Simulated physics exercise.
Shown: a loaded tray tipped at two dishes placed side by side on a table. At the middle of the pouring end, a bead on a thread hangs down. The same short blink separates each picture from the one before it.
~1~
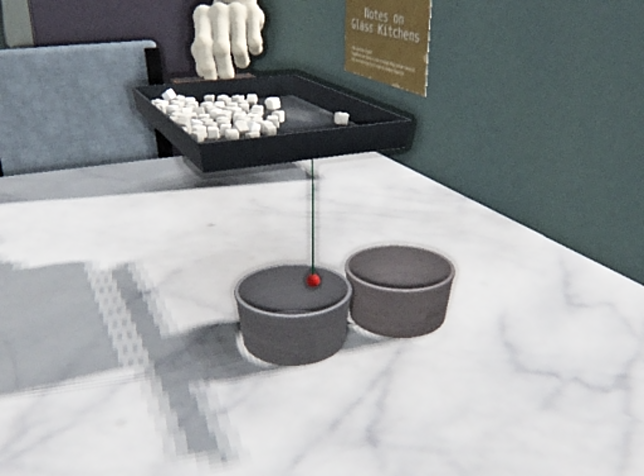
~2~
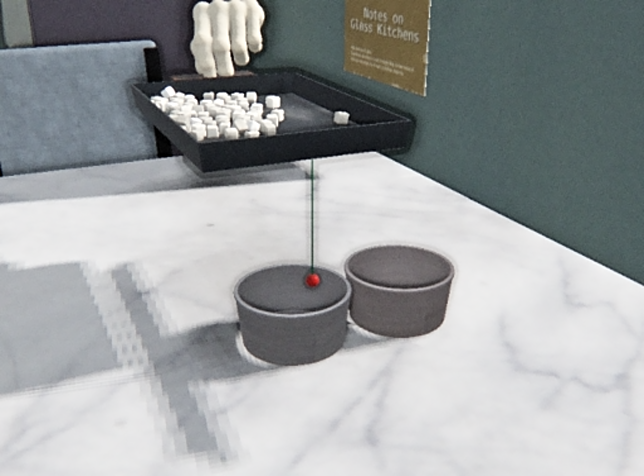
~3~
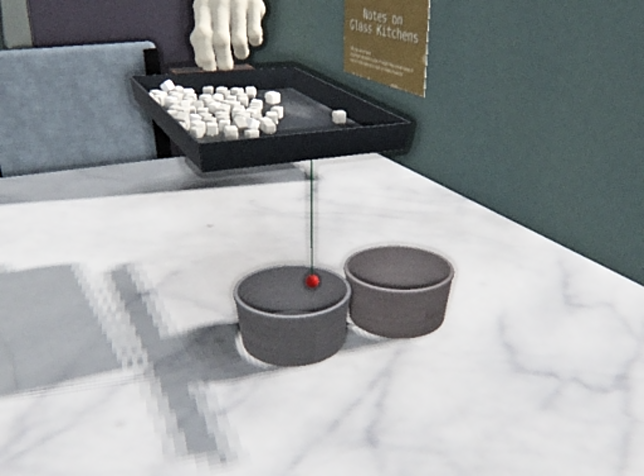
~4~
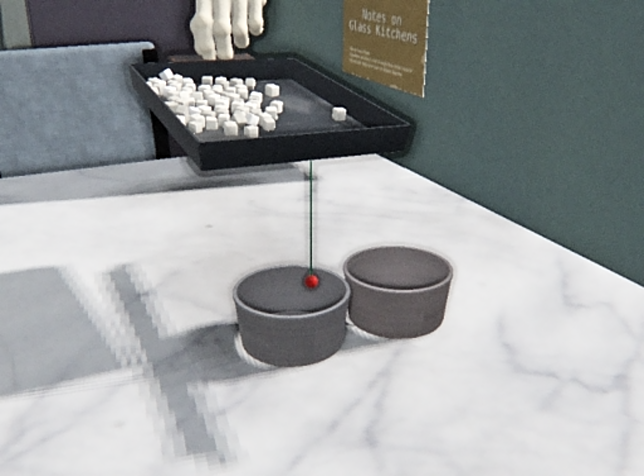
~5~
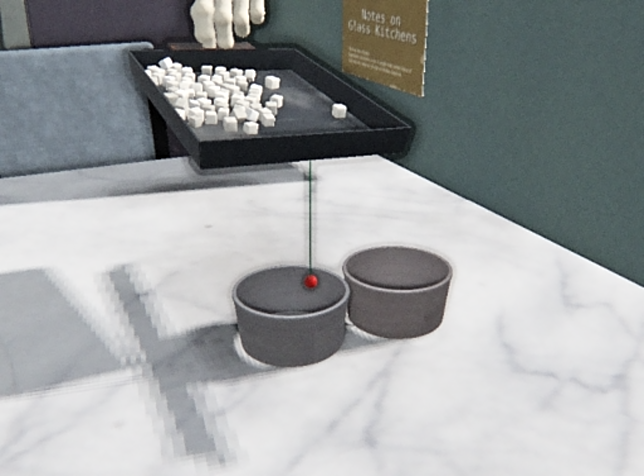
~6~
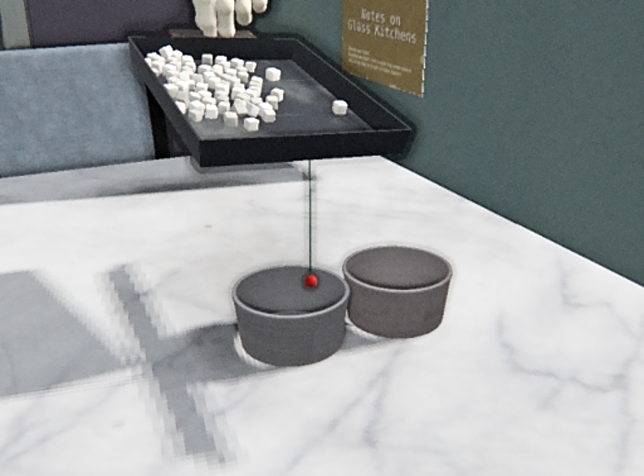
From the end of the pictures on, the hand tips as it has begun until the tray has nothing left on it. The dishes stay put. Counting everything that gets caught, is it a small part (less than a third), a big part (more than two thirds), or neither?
A small part.
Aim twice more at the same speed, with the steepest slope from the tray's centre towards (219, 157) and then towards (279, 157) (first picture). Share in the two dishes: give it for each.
0 and 0 per cent, in that order.
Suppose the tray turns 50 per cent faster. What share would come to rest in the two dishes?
It would be some 10 in a hundred.
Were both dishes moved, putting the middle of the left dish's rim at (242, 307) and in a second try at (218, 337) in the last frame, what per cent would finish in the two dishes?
Respectively 20 percent and 40 percent.
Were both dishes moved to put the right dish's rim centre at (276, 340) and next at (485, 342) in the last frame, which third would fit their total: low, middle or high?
Under a third; below one third.
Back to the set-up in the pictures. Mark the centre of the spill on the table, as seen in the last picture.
Once everything settles, the pieces are centred near (441, 390).
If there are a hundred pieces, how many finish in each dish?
Left dish: Around 0 in a hundred; right dish: Around 10 in a hundred.
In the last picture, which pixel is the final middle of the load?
Roughly pixel (438, 381).
Shortly afterwards, tray tipped steeply; all but a few on the tray; only a few outside both; only a few in the air.
Next, tray tipped right over; the bulk on the tray; only a few in the right dish; a little outside both.
Some moments later, tray tipped past a quarter turn; a little in the right dish; all but a few outside both.
In the end, tray tipped past a quarter turn; none at all in the left dish; a little in the right dish; all but a few outside both.
